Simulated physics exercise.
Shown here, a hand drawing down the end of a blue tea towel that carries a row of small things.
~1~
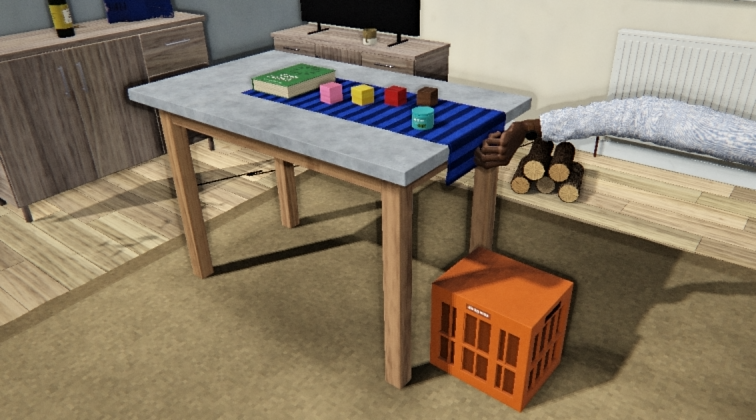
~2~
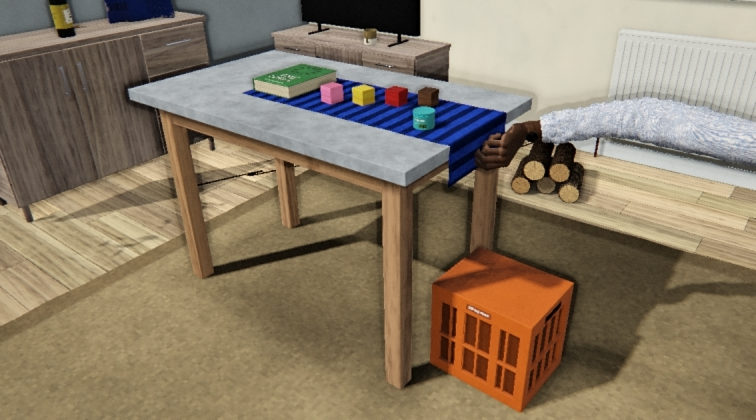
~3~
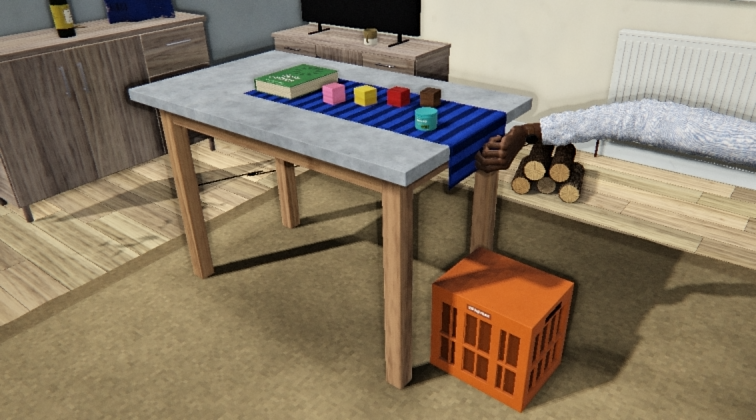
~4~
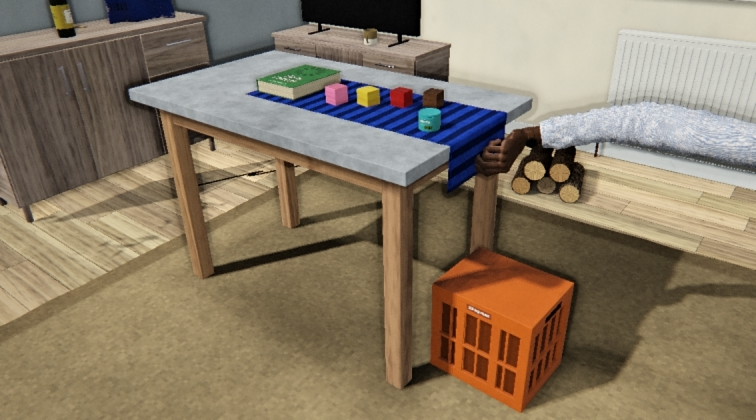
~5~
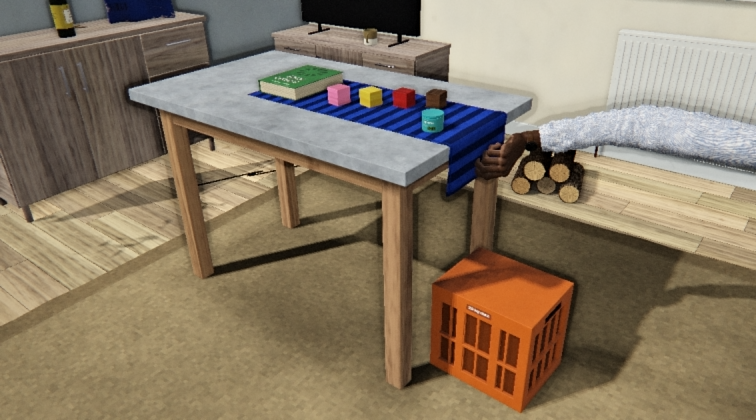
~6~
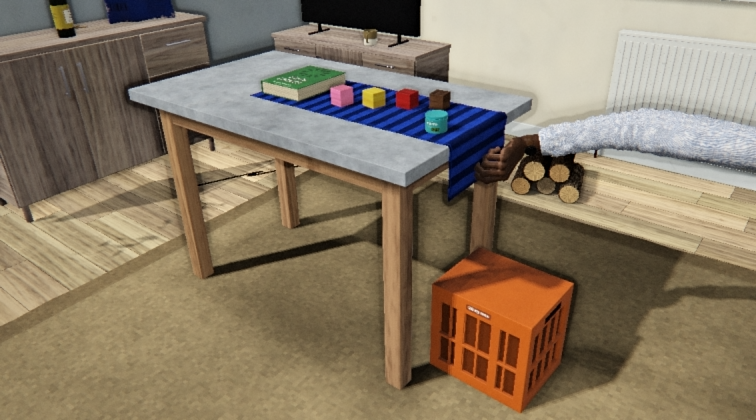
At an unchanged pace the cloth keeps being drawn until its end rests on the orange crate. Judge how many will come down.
My judgement: Three.
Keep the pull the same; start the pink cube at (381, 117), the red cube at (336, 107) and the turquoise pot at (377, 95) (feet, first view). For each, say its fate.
Outcome: Pink cube is gone, red cube is still in place, turquoise pot is still in place.
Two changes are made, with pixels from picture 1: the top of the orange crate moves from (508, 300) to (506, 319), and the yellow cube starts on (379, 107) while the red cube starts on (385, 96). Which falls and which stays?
The yellow cube is lost, the red cube is lost.
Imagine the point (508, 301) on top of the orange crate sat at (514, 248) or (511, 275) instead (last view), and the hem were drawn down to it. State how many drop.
First height: 1; second height: 2.
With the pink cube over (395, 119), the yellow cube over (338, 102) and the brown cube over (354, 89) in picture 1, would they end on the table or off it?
As for the pink cube, it leaves the top; the yellow cube, it holds its spot; the brown cube, it holds its spot.
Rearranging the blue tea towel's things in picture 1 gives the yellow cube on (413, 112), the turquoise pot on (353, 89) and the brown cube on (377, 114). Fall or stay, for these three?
In the end the yellow cube is no longer up there, the turquoise pot is still up there and the brown cube is no longer up there.
Early on, hem near (476, 221); turquoise pot gone.
Midway, hem near (475, 258); turquoise pot and brown cube gone.
Near the end, hem on the crate; turquoise pot, brown cube and red cube gone.
Finally, hem on the crate; turquoise pot, brown cube and red cube gone. Over the edge go three.
